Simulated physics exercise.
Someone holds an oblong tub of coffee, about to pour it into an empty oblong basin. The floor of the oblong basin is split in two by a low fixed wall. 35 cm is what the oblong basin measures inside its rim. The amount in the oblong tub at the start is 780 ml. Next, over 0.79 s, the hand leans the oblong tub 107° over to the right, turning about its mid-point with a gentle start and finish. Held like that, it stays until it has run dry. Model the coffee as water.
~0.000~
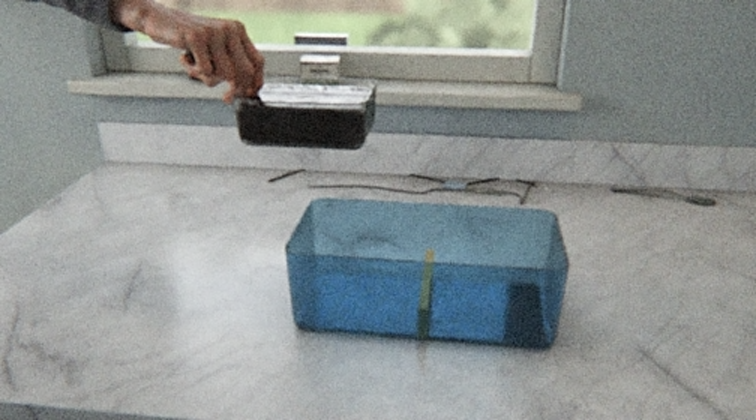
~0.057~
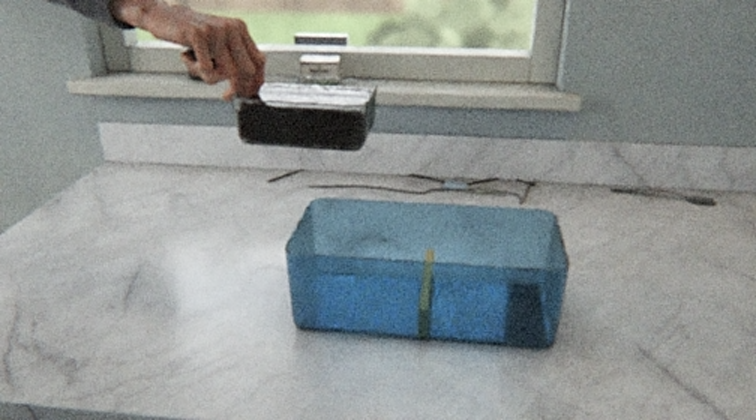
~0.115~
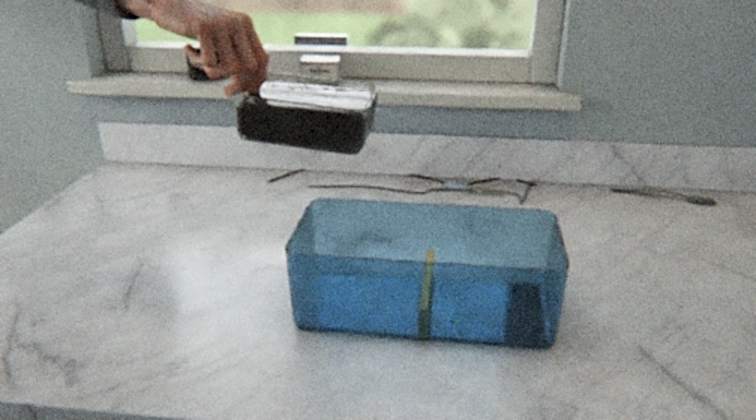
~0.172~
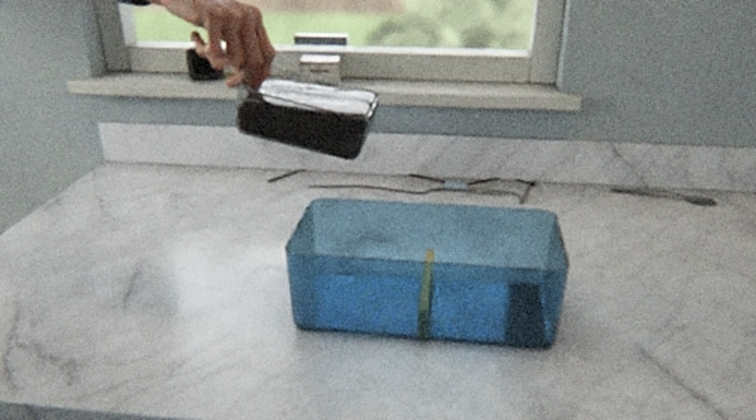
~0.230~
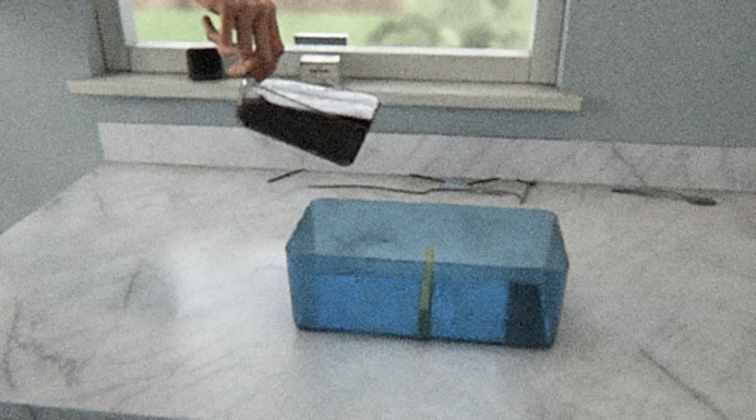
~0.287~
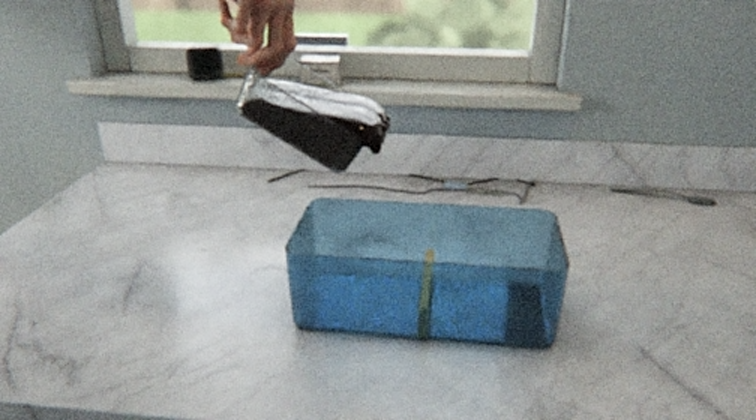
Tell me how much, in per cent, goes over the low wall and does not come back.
I would say about 45 per cent.
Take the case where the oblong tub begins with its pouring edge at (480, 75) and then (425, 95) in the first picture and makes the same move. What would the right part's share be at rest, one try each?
75 per cent first, 80 per cent second.
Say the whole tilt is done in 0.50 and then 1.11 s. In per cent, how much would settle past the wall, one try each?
20 per cent first, 55 per cent second.
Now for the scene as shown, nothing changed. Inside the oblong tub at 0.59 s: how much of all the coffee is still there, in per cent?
Portion remaining: Approx. 8 per cent.
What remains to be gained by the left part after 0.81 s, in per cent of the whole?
It comes to near 3 per cent.
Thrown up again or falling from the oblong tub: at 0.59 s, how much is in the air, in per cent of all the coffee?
Close to 38 in a hundred.
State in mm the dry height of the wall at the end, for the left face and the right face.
Measured: Left around 28 mm, right around 30 mm.
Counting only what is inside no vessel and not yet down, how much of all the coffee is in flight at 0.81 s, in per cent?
Close to 4 per cent.
After 0.59 s the tilt is 91° and 8 per cent is still to pour, 19 is left of the wall and 34 right of it.
After 0.81 s the tilt is 107° and 2 per cent is still to pour, 47 is left of the wall and 44 right of it.
After 1.04 s the tilt is 107° and 0 per cent is still to pour, 50 is left of the wall and 45 right of it.
After 1.29 s the tilt is 107° and 0 per cent is still to pour, 50 is left of the wall and 45 right of it.
In the end 50 per cent lies left of the wall, 45 right of it and 5 outside.
